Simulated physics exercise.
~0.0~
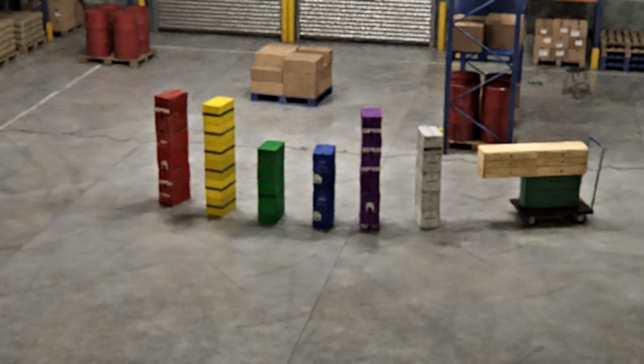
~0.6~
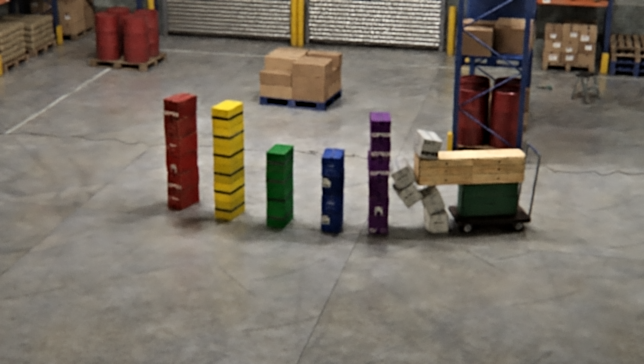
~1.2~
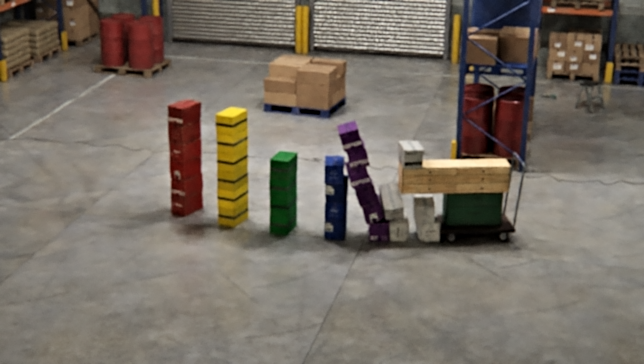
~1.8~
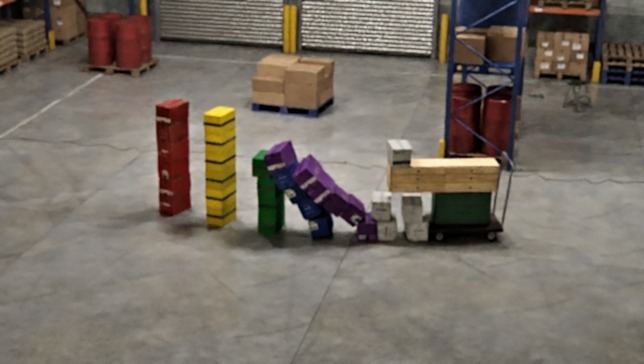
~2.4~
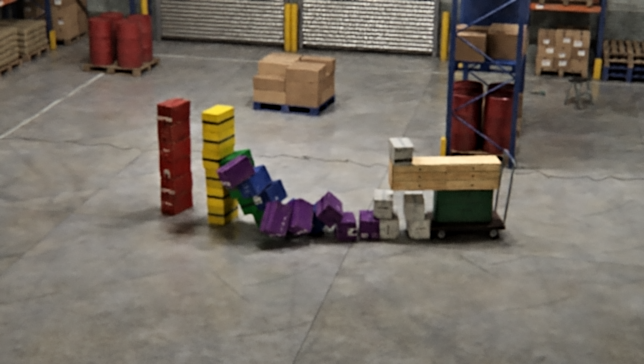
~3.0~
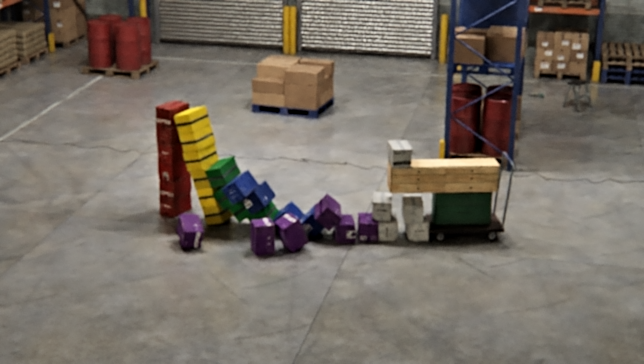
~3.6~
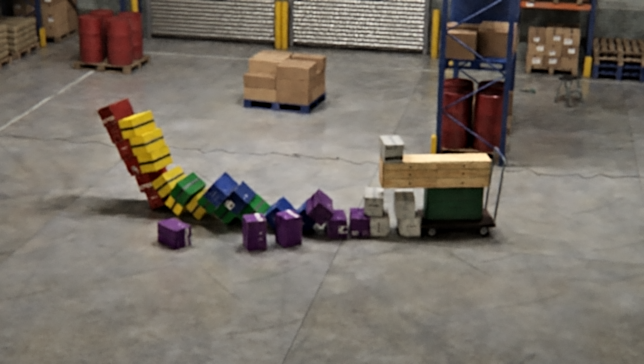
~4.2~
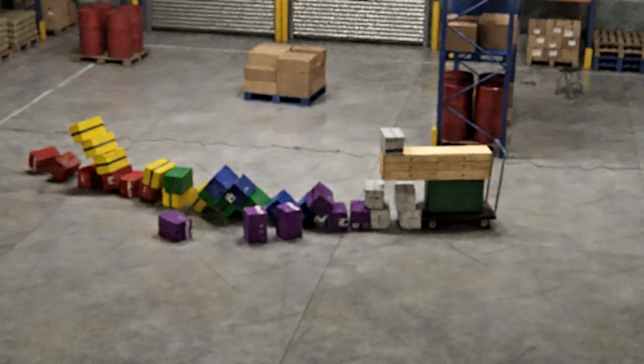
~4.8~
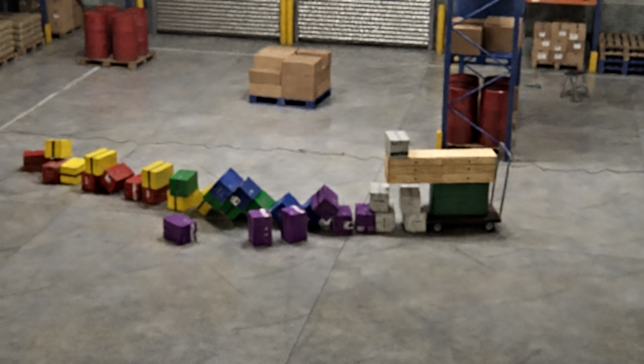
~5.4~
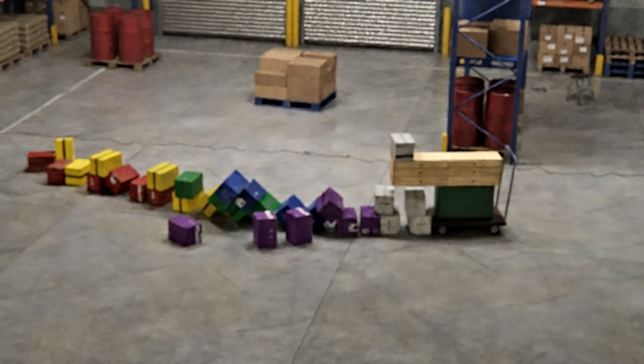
We see a trolley carrying a jutting wooden case roll left into a pale stack of cartons in a warehouse, toppling the purple, blue, green, yellow and red stacks in turn, until cartons lie strewn leftward across the floor beside the stopped trolley, one pale carton resting on its case.
